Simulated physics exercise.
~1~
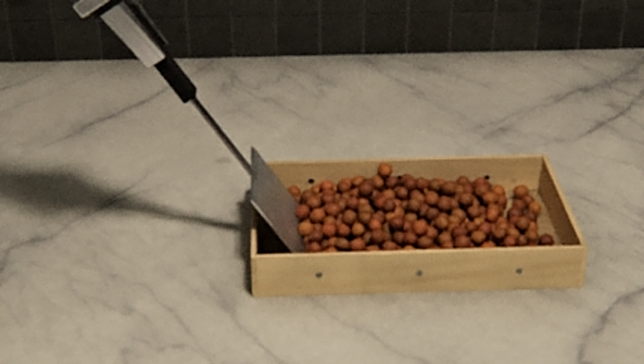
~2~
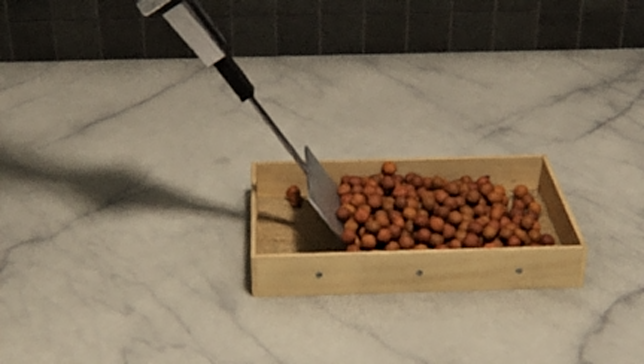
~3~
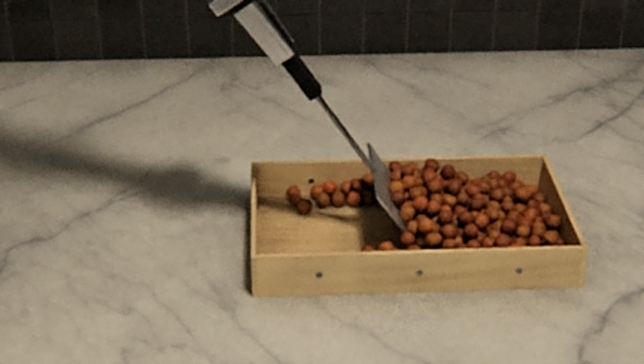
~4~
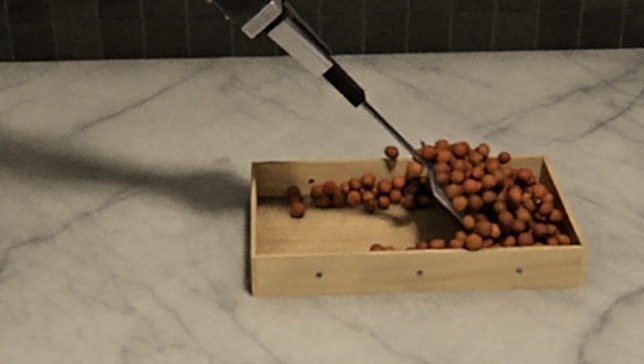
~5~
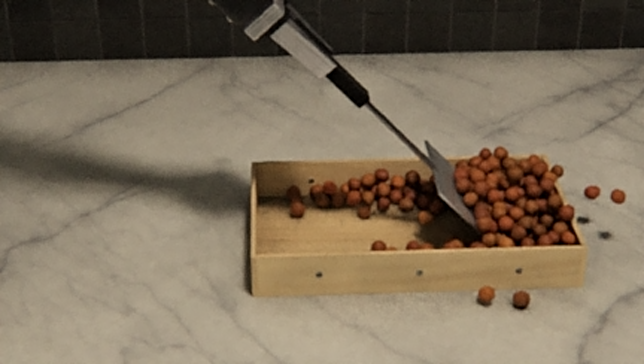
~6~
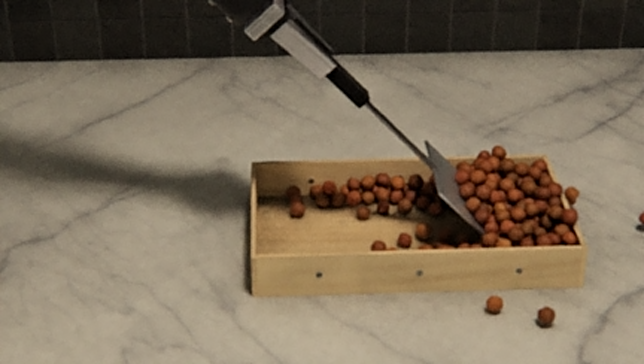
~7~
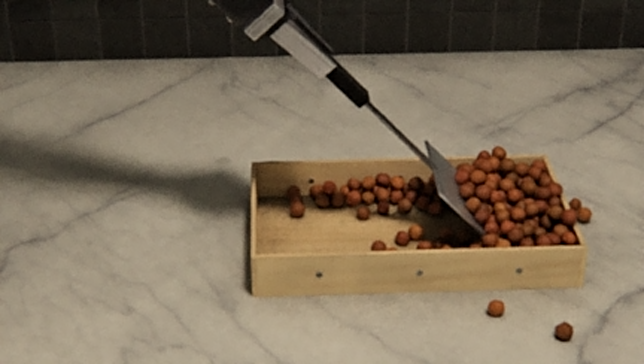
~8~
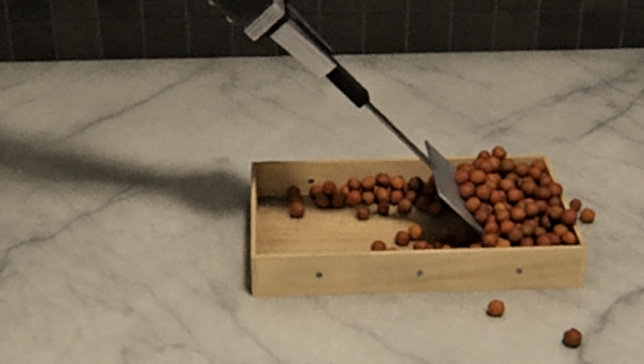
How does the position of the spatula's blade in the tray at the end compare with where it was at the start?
At the start the blade is at the left end of the tray, but by the end it is well to the right, past the middle and against the piled-up hazelnuts.
